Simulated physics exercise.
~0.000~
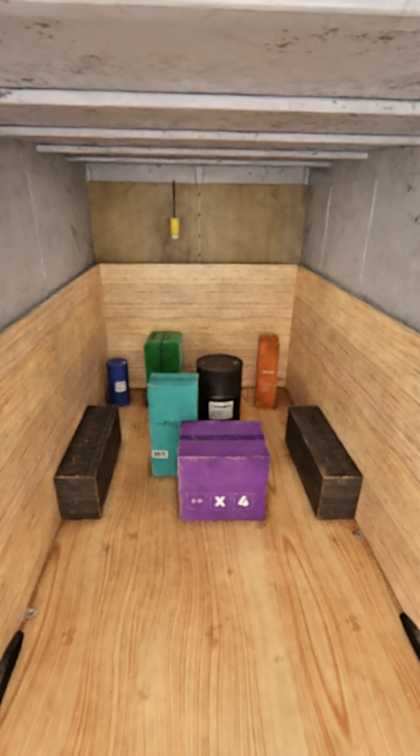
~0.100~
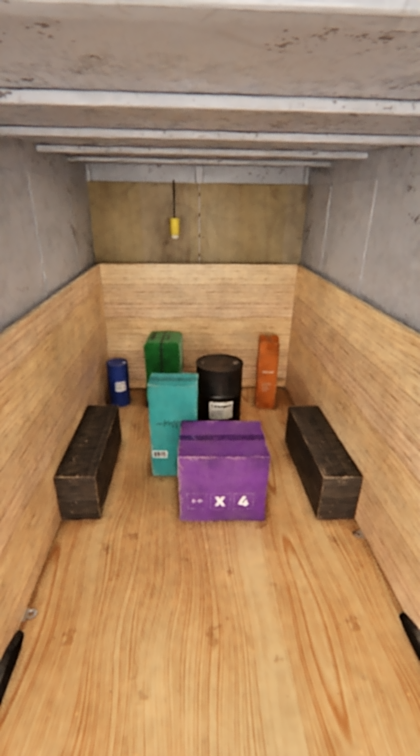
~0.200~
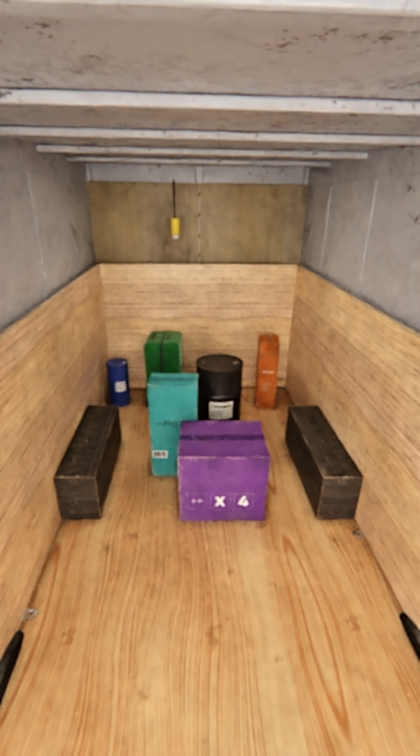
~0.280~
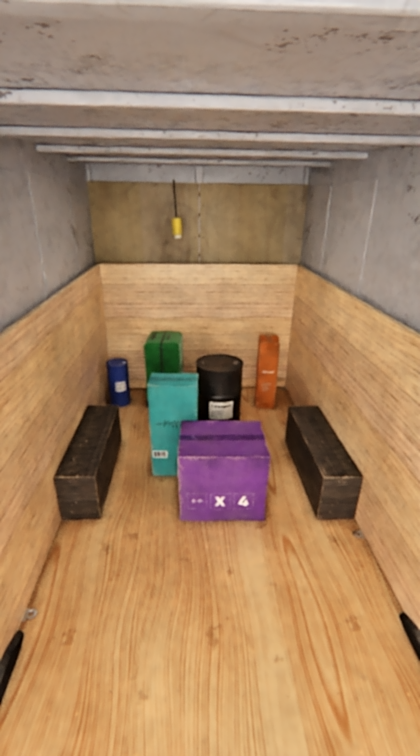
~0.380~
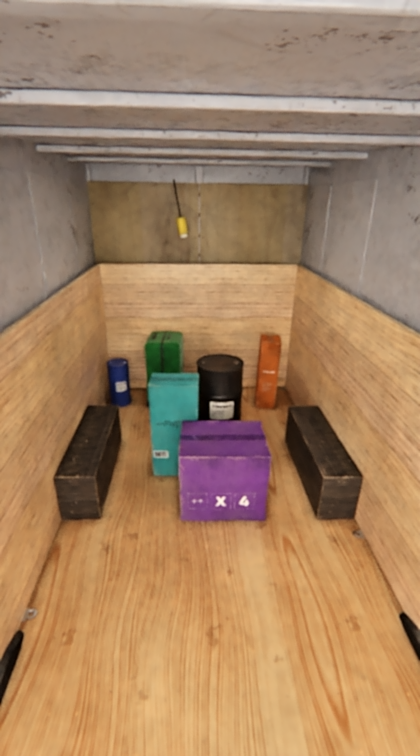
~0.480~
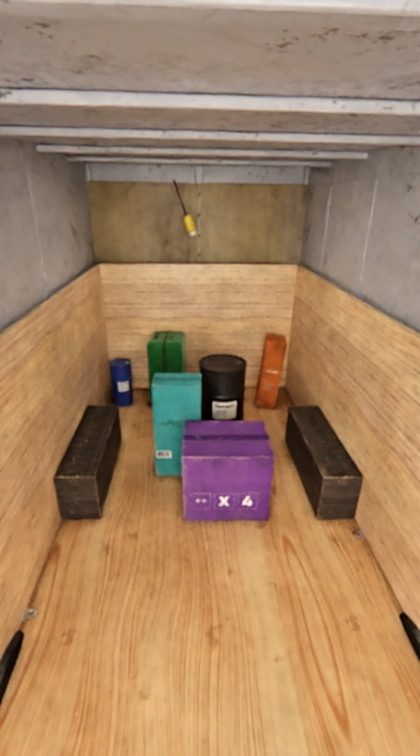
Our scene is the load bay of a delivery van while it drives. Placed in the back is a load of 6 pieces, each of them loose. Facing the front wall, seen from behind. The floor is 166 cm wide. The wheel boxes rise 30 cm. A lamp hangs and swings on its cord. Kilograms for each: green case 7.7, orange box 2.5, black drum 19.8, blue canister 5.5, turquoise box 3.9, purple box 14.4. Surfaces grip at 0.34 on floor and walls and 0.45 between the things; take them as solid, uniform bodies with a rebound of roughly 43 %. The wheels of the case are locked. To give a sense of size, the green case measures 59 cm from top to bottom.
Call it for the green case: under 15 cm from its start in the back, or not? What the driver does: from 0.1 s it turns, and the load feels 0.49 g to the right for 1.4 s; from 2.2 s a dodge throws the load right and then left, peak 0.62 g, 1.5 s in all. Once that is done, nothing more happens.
Not under.
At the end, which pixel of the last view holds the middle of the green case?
It winds up close to (237, 369).
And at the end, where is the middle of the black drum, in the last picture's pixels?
Look near (268, 393) and you'll find it.
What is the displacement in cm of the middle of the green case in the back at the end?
Around 64 centimetres.
After 0.88 s, load feels 0.49 g right; green case slid 26 cm near (195, 368); orange box leaning 15°; blue canister slid 26 cm.
After 1.18 s, load feels 0.49 g right; green case slid 61 cm near (234, 368); turquoise box slid 57 cm; blue canister slid 60 cm.
After 3.38 s, load feels 0.53 g left; green case slid 80 cm near (257, 369); blue canister slid 95 cm; turquoise box slid 62 cm.
At rest (4.2 s), not toppled but over 15 cm from the start, green case, black drum, blue canister and turquoise box; the other 2 in place, give or take 15 cm. In the last view, green case near (237, 369).
